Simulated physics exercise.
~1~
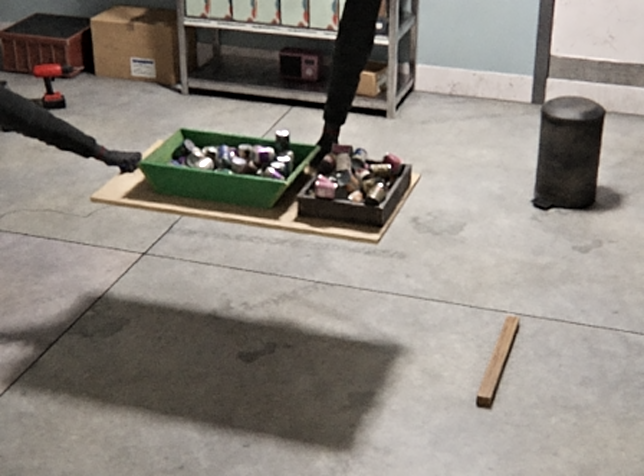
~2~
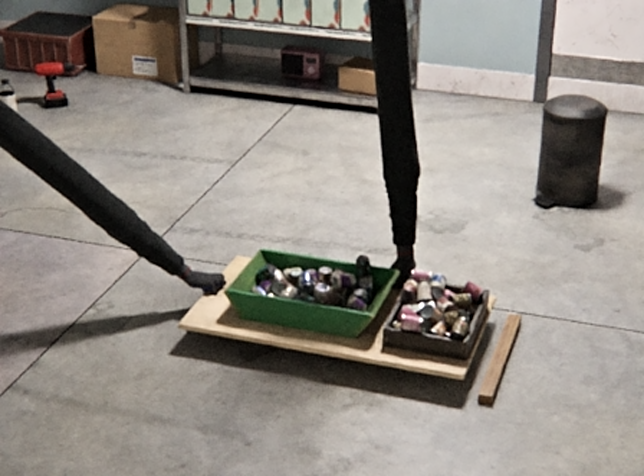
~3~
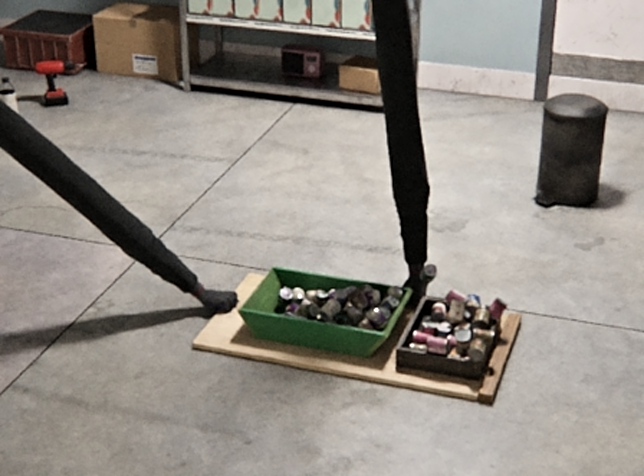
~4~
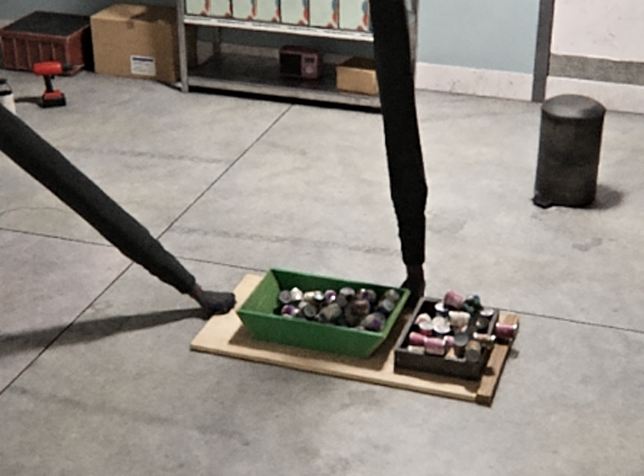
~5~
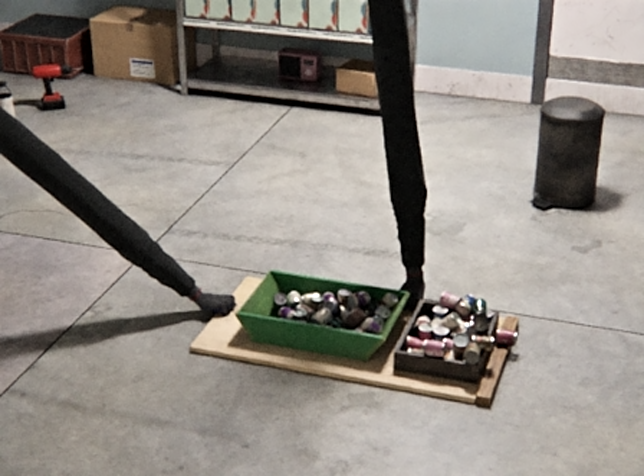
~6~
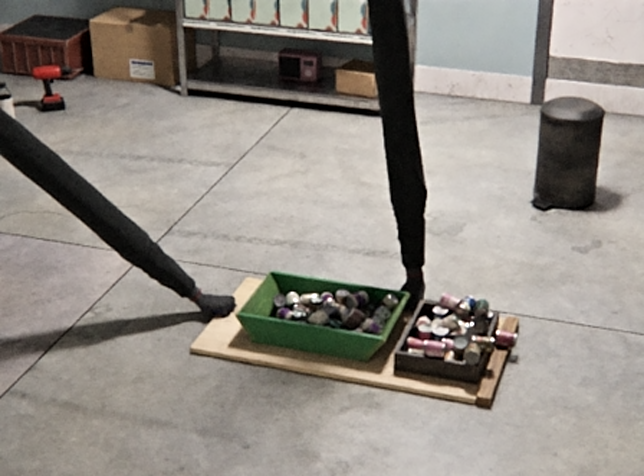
At first, two dark-sleeved arms hold a wooden board above a concrete floor, carrying a green basket and a smaller black basket, both filled with small cans. The arms swing the board down to the right, toward a wooden strip lying on the floor. The board lands with its right end against the strip, and the cans jolt toward the right, one rising between the baskets. That can tips over toward the black basket while others tumble at its right edge. Finally, the board and baskets sit still, with most cans inside and a couple resting at the black basket's right end.
